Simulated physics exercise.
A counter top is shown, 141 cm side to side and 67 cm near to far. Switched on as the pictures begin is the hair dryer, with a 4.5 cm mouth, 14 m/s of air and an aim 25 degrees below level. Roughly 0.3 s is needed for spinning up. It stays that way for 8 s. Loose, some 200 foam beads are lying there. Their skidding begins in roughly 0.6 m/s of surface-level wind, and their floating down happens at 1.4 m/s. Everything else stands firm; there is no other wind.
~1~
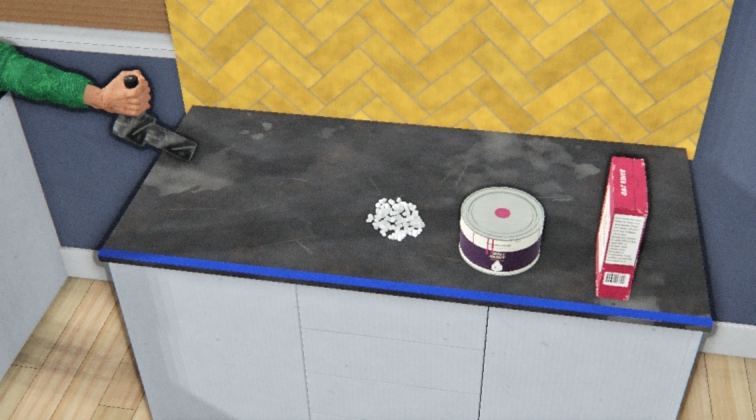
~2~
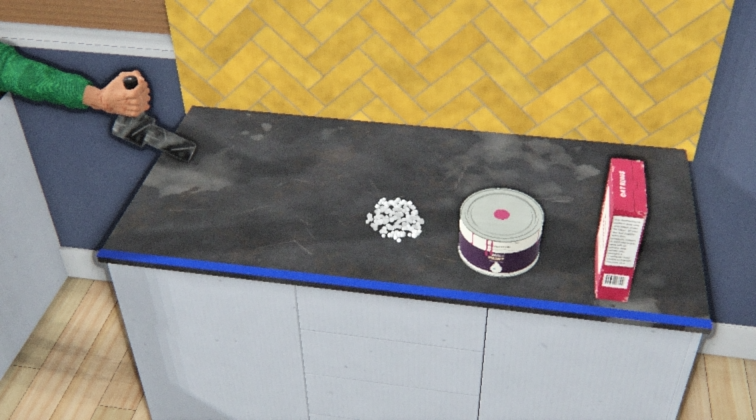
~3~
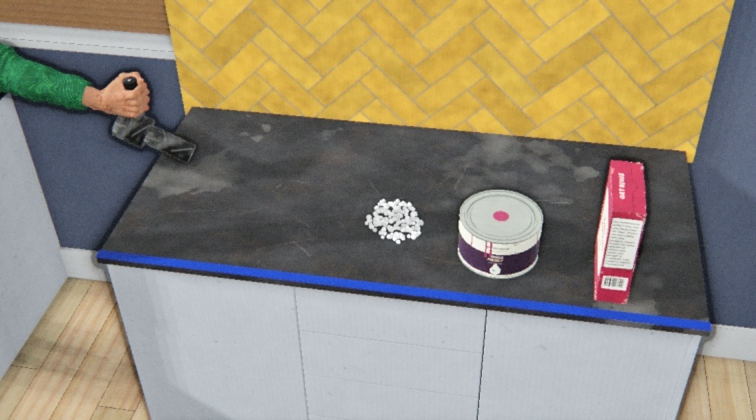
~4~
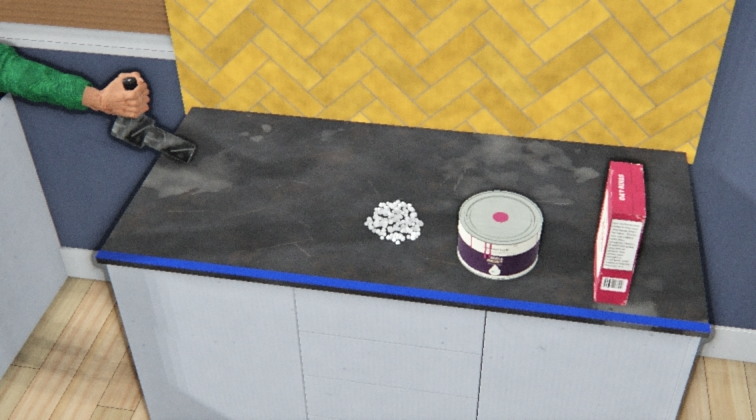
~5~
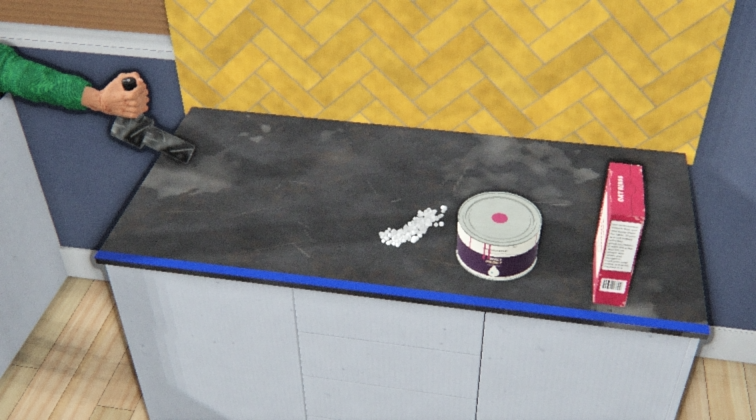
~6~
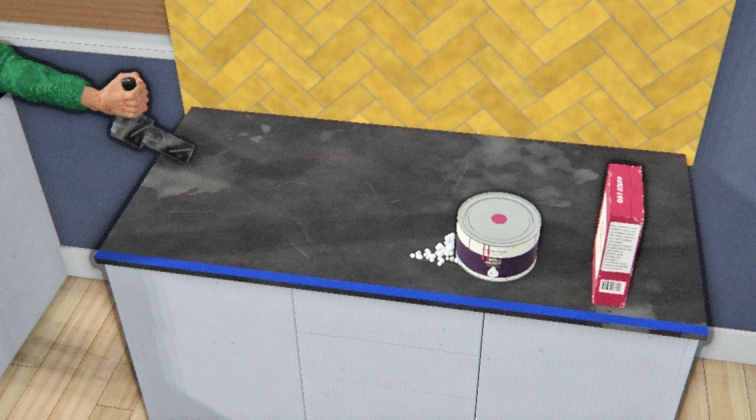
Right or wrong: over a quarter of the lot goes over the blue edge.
Right.
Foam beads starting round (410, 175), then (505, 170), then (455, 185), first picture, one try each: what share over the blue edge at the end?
0 %, 0 %, 0 %.
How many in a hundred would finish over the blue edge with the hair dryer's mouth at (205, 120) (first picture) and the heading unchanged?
Estimate: About 60 %.
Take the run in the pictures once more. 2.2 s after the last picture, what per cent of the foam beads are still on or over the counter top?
About 1 per cent remain.
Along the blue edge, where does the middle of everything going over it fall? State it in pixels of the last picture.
The middle of the crossings lies near (463, 305) in the last picture.
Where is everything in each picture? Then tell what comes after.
In the first frame, the middle of the foam beads is near (395, 219), none has stirred yet and the mouth of the hair dryer is at (193, 153).
In the second frame, the middle of the foam beads is near (395, 218), none has stirred yet and the blue edge is centred on (388, 291).
In the third frame, the middle of the foam beads is near (394, 220), none has stirred yet, the top of a large tin is at (501, 216) and the top of a carton is at (628, 186).
In the fourth frame, the middle of the foam beads is near (394, 221) and none has stirred yet.
In the fifth frame, the middle of the foam beads is near (413, 231), the farthest in sight from the hair dryer is at (441, 225) and about 70 % have left their places.
In the sixth frame, the middle of the foam beads is near (451, 244), the farthest in sight from the hair dryer is at (452, 260) and all have left their places.
Then, 1.2 s after the last picture the count stands so, 58 % are over the blue edge.
Then, 2.2 s after the last picture the count stands so, 58 % are over the blue edge.
Then, 4.1 s after the last picture the count stands so, 58 % are over the blue edge.
Then, 7.7 s after the last picture, at the end, 58 % are over the blue edge.
